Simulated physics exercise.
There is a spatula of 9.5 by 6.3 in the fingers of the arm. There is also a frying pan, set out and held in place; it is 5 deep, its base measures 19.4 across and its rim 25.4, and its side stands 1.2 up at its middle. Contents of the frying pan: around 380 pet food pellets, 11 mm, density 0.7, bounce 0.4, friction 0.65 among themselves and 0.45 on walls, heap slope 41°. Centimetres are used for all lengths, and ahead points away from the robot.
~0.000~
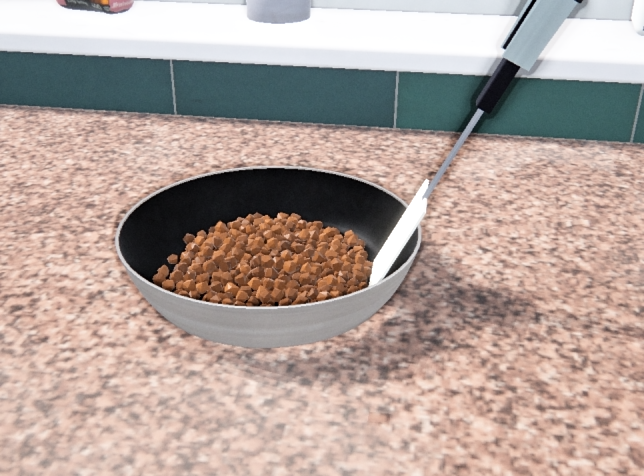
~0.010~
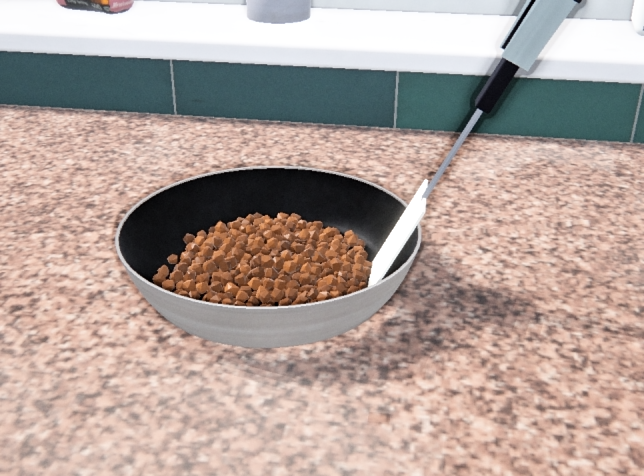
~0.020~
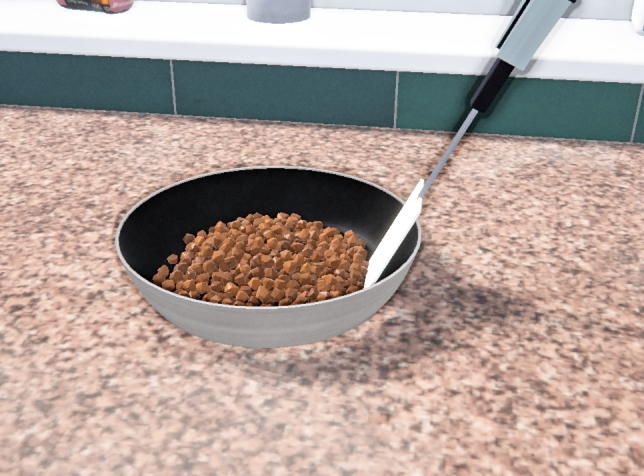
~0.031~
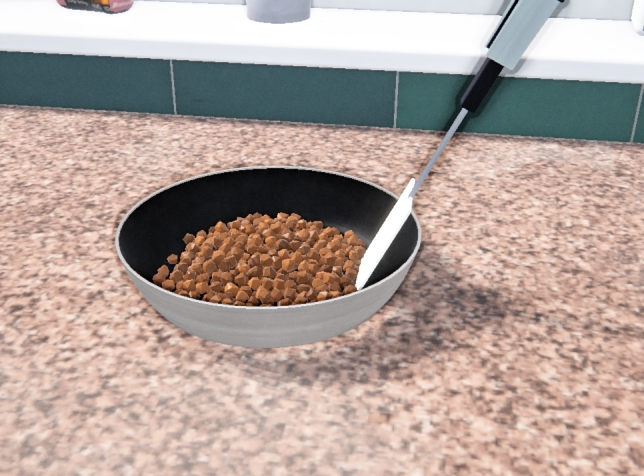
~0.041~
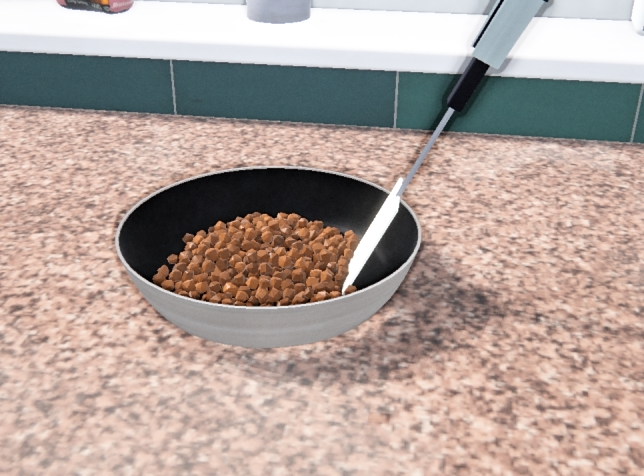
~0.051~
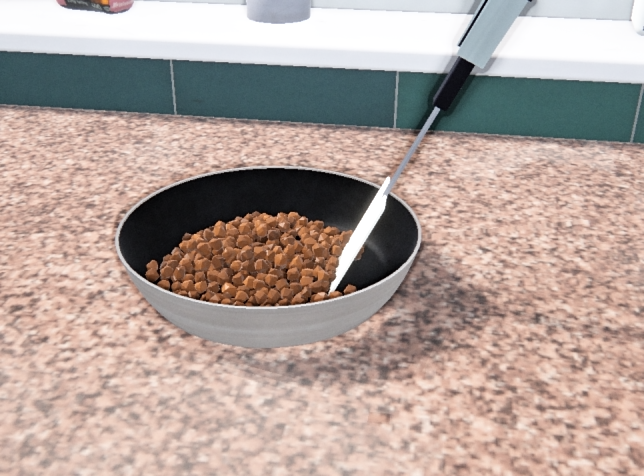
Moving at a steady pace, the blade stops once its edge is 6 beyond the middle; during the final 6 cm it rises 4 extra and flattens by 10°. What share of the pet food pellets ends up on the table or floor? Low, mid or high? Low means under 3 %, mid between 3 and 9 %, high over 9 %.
Mid.
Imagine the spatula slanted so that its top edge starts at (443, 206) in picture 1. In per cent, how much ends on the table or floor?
I'd estimate around 5 per cent.
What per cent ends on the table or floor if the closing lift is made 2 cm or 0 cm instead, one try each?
0 and 0 %.
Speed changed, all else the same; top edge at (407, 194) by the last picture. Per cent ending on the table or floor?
Expect some 0 per cent there.
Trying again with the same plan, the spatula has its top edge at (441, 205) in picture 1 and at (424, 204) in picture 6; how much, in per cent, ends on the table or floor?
Near 0 in a hundred.
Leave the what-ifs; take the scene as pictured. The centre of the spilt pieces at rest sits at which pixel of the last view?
Close to (11, 254) in pixels.
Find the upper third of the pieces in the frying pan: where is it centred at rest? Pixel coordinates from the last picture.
Close to pixel (172, 245).
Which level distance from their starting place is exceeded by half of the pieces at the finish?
Some 3 centimetres.
By 0.09 s, sloping 64°, highest piece 6 above the table; 378 in the frying pan.
By 0.12 s, sloping 61°, highest piece 7 above the table; 378 in the frying pan.
By 0.34 s, sloping 54°, highest piece 5 above the table; 361 in the frying pan, 14 on the table or floor, 3 on the blade or in flight.
By 1.39 s, sloping 54°, highest piece 5 above the table; 361 in the frying pan, 17 on the table or floor.
Final count, 361 in the frying pan, 17 on the table or floor. That is 4 % on the table or floor.
